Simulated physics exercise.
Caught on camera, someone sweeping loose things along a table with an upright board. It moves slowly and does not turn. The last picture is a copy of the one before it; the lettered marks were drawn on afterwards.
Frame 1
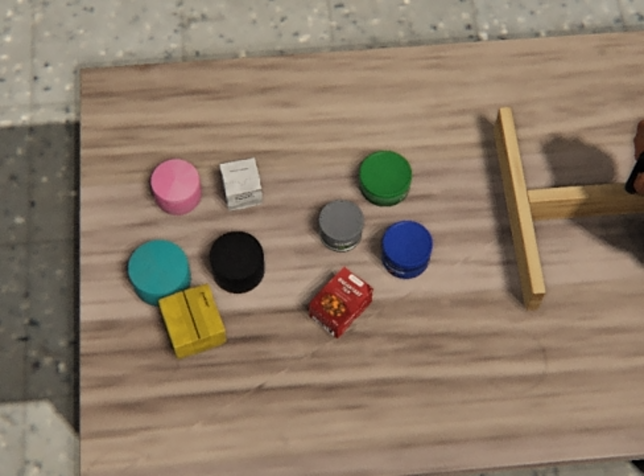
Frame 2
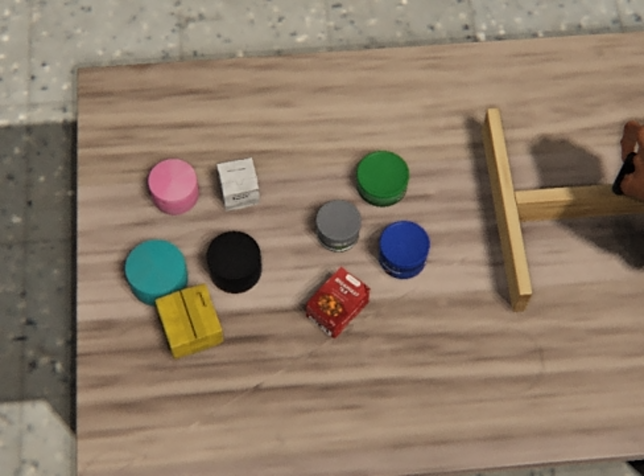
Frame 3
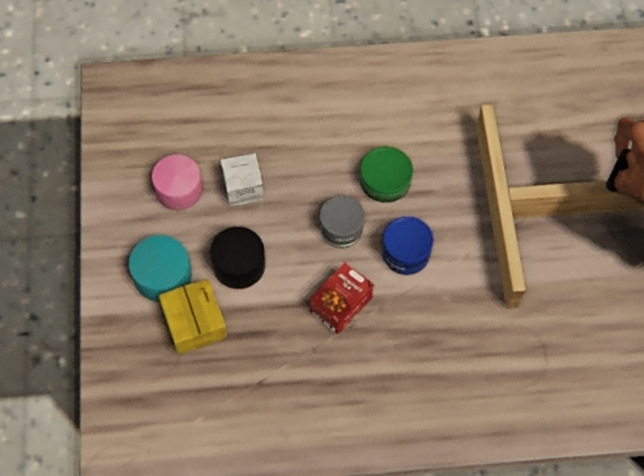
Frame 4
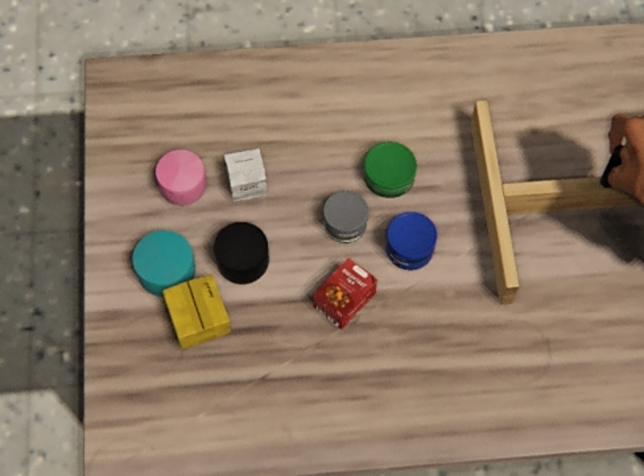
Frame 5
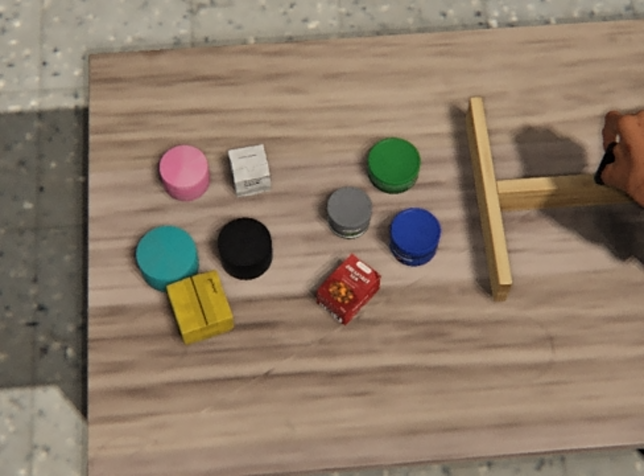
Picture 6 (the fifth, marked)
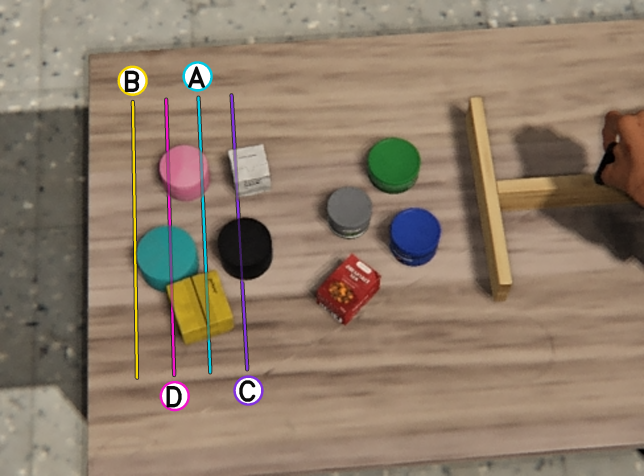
A hand at the right edge slowly slid a wooden T-shaped board a short way left across the table, while the coloured tins, small boxes and red packet stayed where they were, untouched.
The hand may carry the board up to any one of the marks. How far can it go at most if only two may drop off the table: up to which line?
D is the last line within the limit.
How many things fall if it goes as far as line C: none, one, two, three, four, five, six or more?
The count is none.
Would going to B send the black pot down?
Yes.
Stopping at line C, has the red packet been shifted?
By then, yes.
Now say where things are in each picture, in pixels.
The first frame shows board (522, 196); turquoise tin (160, 273); white box (242, 185).
The second frame shows board (509, 197); pink tin (174, 187).
The third frame shows board (503, 194); red packet (342, 299).
The fourth frame shows board (496, 190); green tub (390, 170).
The fifth frame shows board (491, 187); black pot (245, 249); turquoise tin (168, 259); white box (250, 171).
On the copy, A at (204, 227); B at (135, 232); C at (239, 225); D at (170, 230).
On D. First, board (377, 195); red packet (341, 299); green tub (337, 167).
Then, board (262, 203); turquoise tin (134, 257); pink tin (140, 176).
Finally, board (171, 209); pink tin over the edge; turquoise tin over the edge; two fallen.
By contrast, A is within the limit but short; B drops five; C is within the limit but short.
